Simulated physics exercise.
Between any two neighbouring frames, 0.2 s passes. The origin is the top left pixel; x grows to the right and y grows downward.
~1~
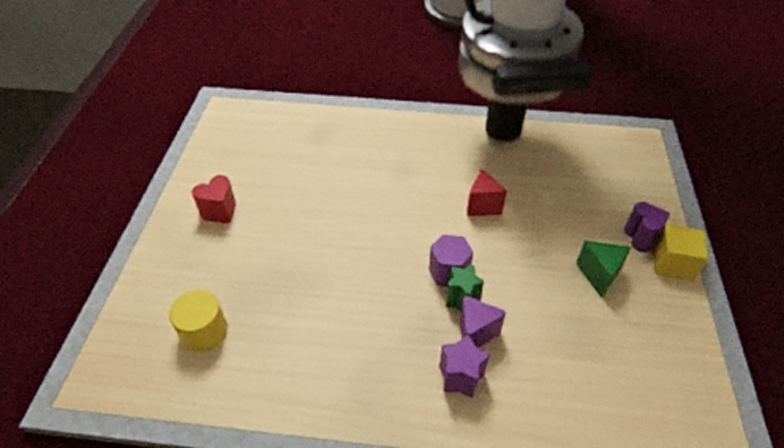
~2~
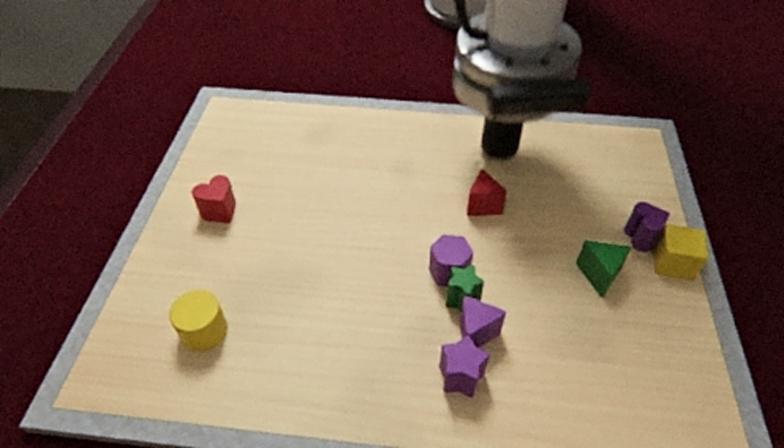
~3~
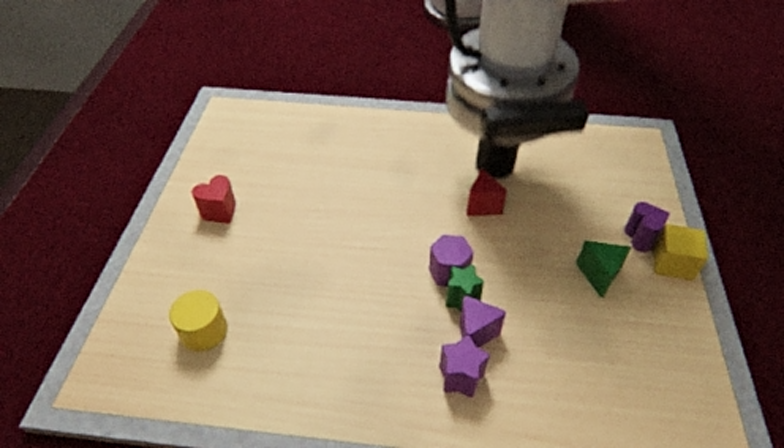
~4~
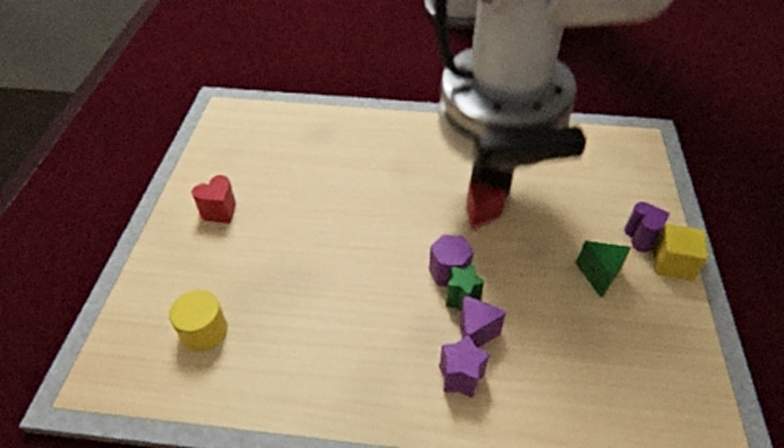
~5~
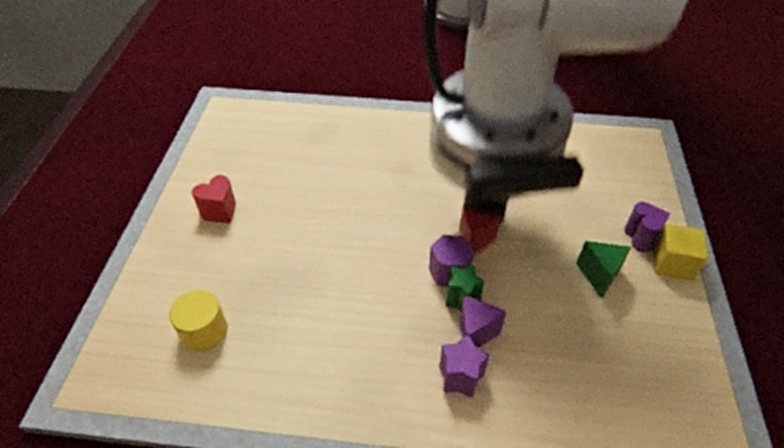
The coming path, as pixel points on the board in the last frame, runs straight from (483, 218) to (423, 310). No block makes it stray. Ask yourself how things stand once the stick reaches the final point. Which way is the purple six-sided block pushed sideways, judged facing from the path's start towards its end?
Moves right.
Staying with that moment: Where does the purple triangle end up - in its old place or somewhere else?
Moved away.
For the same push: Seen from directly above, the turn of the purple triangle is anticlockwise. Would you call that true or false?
The claim holds.
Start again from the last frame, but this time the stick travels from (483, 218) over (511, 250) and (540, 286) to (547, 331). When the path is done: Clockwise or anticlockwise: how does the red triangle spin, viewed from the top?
It twists with the clock when seen from above.
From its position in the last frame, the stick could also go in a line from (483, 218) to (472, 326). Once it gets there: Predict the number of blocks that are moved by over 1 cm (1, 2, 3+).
Three or more.
What follows on the original path. One third of the way, stick at (465, 241); purple six-sided block at (434, 263), turned 25° clockwise; green star at (461, 289), turned 55° anticlockwise; red triangle at (465, 251), turned 15° anticlockwise.
Two thirds of the way, stick at (445, 271); purple six-sided block at (405, 278), turned 70° clockwise; green star at (450, 314), turned 115° anticlockwise; red triangle at (441, 284); purple triangle at (486, 324), turned 25° anticlockwise.
At the end, stick at (423, 304); purple six-sided block at (379, 292), turned 130° clockwise; green star at (448, 333), turned 190° anticlockwise; red triangle at (418, 321), turned 10° anticlockwise; purple triangle at (486, 324), turned 25° anticlockwise.
